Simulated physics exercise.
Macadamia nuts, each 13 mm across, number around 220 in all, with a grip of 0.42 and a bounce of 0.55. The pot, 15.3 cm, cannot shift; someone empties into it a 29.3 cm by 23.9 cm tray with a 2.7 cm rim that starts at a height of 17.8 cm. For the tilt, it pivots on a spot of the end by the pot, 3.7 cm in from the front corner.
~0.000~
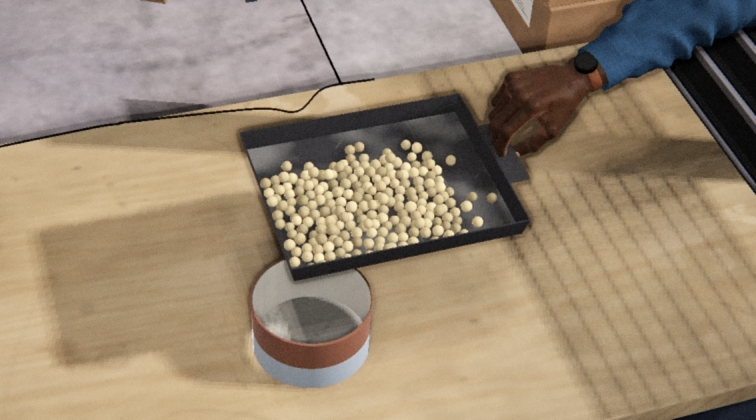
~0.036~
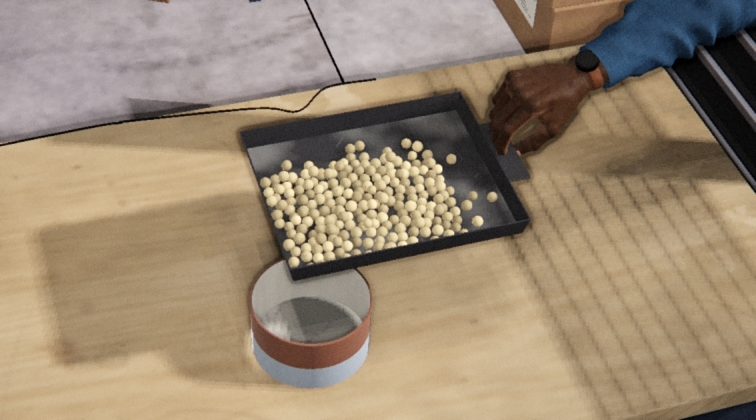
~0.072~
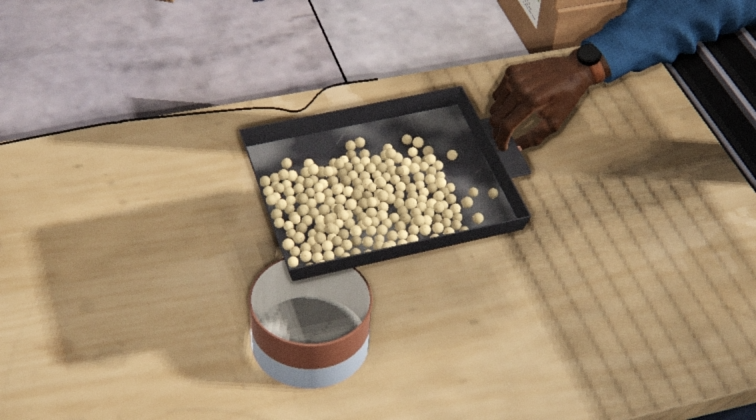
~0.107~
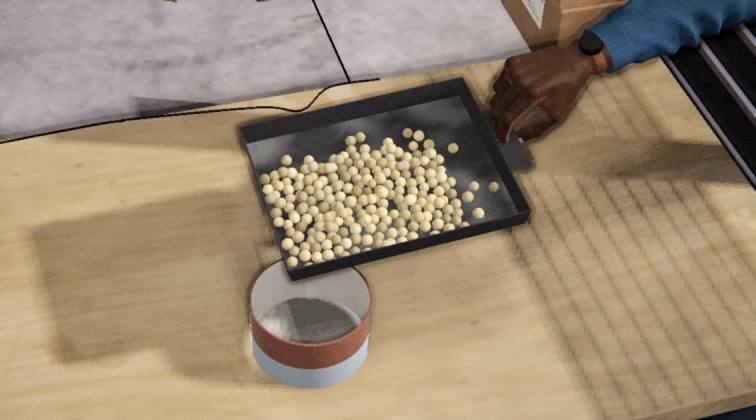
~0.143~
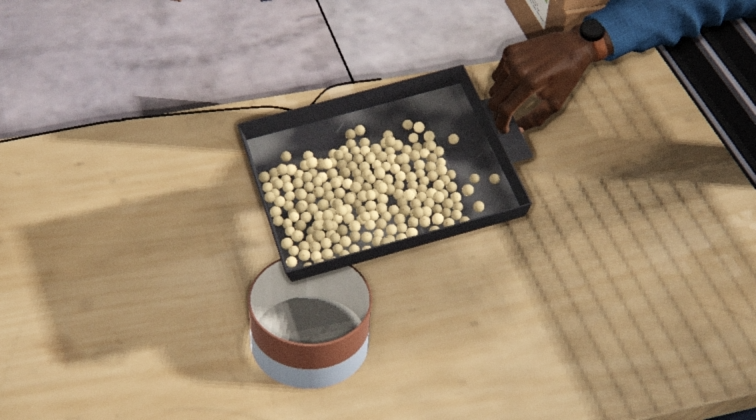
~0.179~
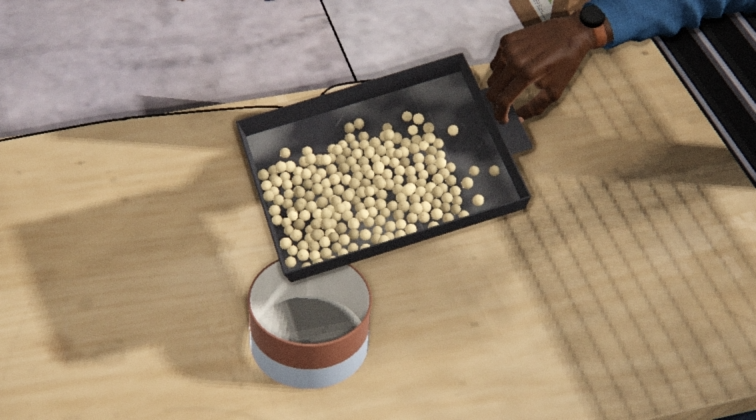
A hand in a blue sleeve slowly raising the right side of a dark tray of round, pale nuts beside a pot.
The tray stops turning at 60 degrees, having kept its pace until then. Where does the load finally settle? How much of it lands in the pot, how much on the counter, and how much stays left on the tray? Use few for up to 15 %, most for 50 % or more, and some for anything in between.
Share by place: Pot few, counter few, left on the tray most.
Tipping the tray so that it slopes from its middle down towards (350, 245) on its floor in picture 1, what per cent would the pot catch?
That comes to around 0 per cent.
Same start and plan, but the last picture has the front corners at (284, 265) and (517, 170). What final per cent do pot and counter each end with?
Final per cent - pot 0, counter 25.
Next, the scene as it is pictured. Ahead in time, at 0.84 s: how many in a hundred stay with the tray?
Some 95 per cent of the load.
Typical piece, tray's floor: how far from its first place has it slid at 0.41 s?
About 2 cm.
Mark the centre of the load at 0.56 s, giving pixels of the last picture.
Roughly (314, 186).
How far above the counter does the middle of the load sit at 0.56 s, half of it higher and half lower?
I'd say near 26 cm.
Then, at 0.41 s, tilt 37 degrees; the tray holds 100 %, the pot 0 %.
Then, at 0.56 s, tilt 53 degrees; the tray holds 100 %, the pot 0 %.
After 0.84 s, tilt 60 degrees; the tray holds 95 %, the pot 0 %.
In the end, at 1.7 s, pot 0 %, counter 5 %, tray 95 %.
